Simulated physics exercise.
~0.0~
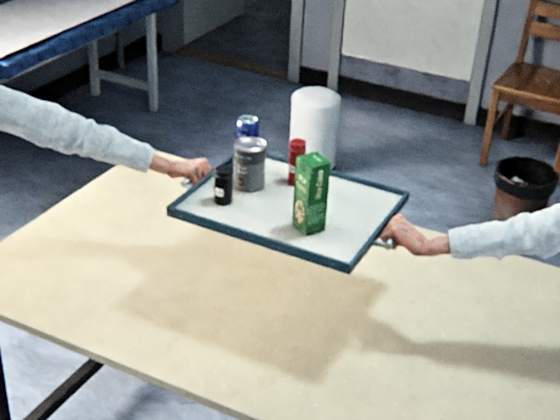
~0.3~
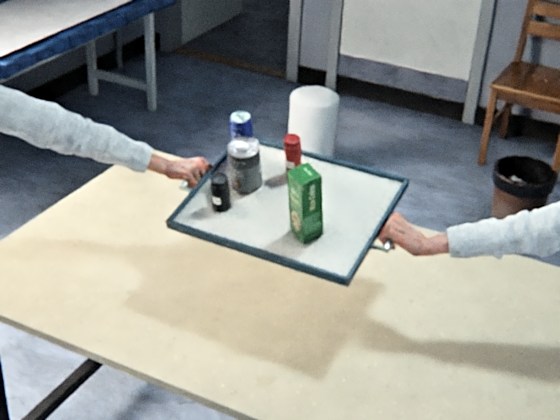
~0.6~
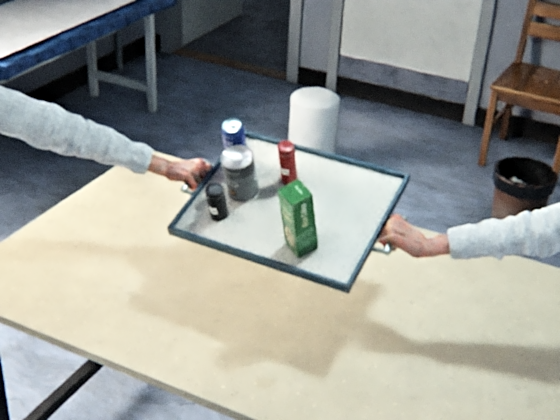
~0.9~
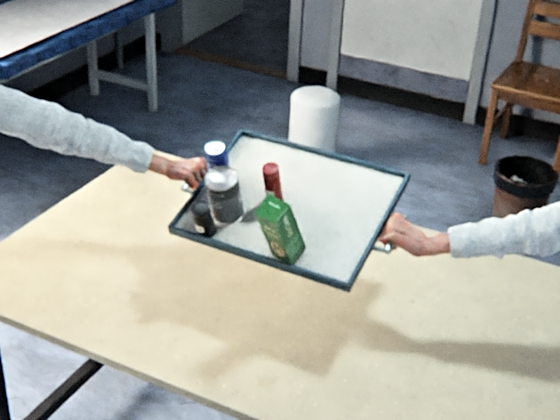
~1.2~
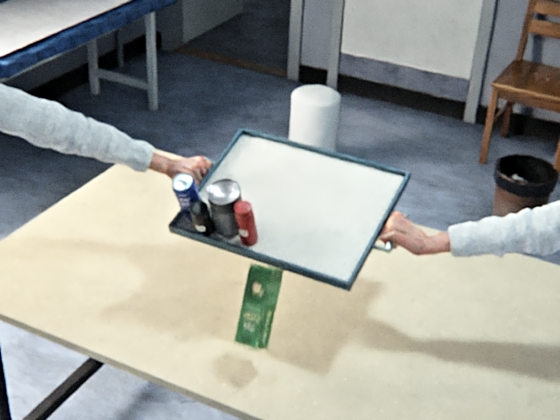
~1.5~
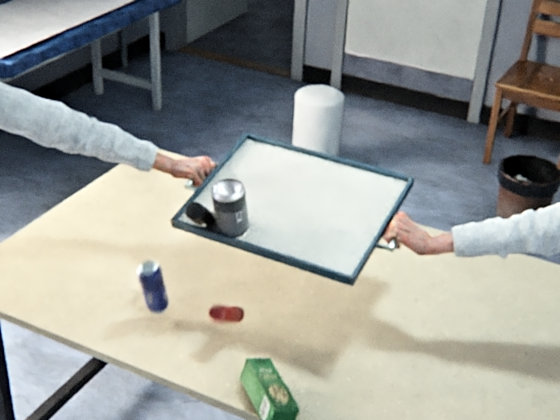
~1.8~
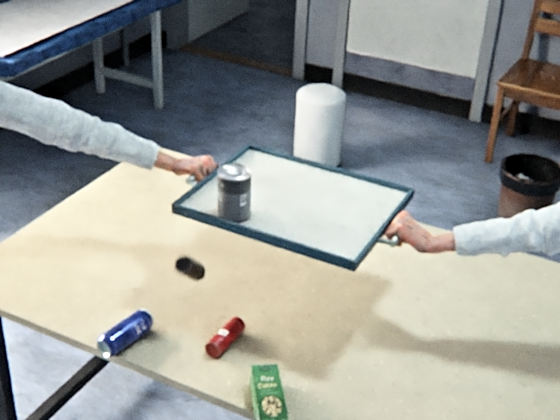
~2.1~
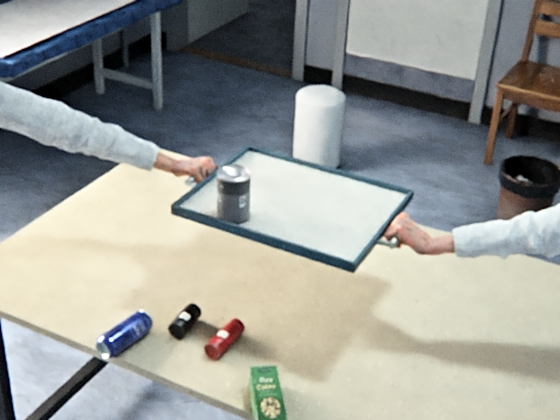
Above a pale table, two hands tilted a tray toward the near side, and its load slid down; the green carton fell off first, then the blue can and red shaker, then the black shaker, leaving only the grey tin upright on the levelled tray.
